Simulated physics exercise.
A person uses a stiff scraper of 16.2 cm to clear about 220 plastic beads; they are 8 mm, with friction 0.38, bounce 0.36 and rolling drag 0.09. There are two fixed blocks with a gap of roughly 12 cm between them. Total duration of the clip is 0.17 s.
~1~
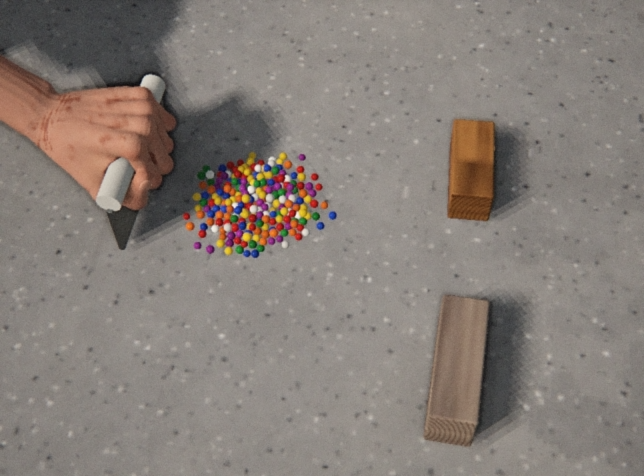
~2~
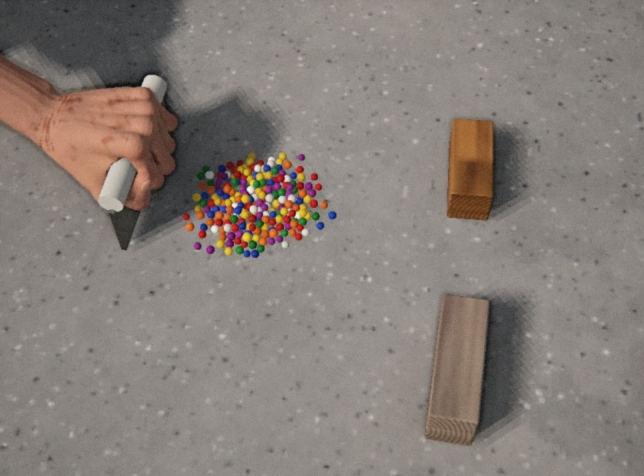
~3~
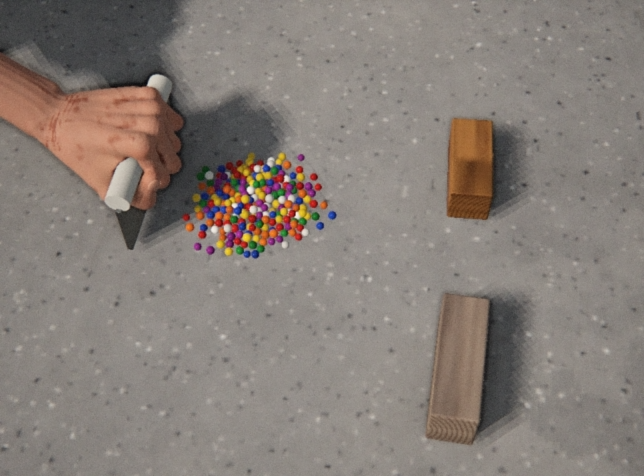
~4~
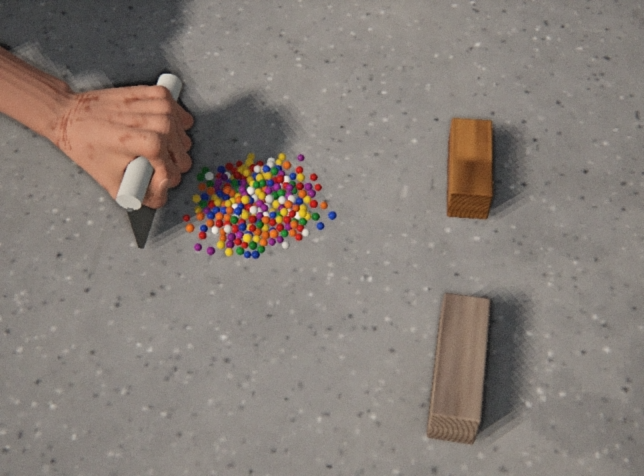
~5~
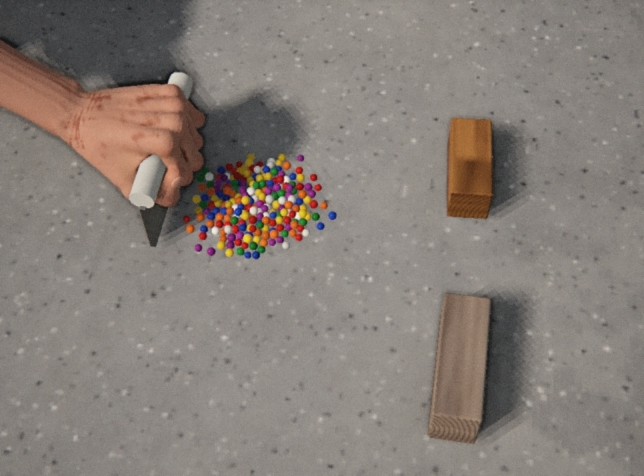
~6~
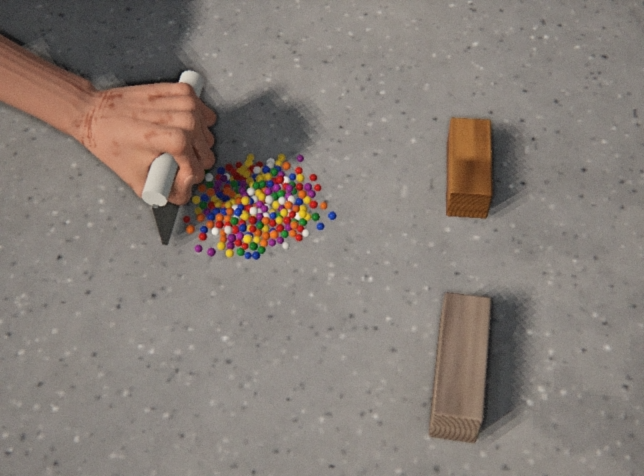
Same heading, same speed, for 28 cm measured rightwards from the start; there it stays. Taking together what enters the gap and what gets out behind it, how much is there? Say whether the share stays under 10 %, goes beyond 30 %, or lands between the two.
The share stays under 10 %.
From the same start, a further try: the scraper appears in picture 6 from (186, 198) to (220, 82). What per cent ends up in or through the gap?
0 %.
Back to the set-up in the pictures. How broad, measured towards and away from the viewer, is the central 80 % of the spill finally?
Roughly 24 cm from front to back.
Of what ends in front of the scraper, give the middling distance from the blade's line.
Roughly 2 centimetres.
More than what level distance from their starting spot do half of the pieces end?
That comes to some 12 cm.
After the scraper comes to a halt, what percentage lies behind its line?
55 %.
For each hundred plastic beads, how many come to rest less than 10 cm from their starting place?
Estimate: About 45 percent.
Then, 0.35 s after the last picture, scraper 16 cm from its start, spill 16 cm wide; held up before the blocks 100 %.
Then, 0.71 s after the last picture, scraper 29 cm from its start, spill 20 cm wide; round the far block 10 %, held up before the blocks 90 %.
Then, 1.02 s after the last picture, scraper 30 cm from its start, spill 26 cm wide; round the far block 20 %, held up before the blocks 80 %.
In the end, in or through the gap 0 %, round the near block 0 %, round the far block 20 %, held up before the blocks 80 %.
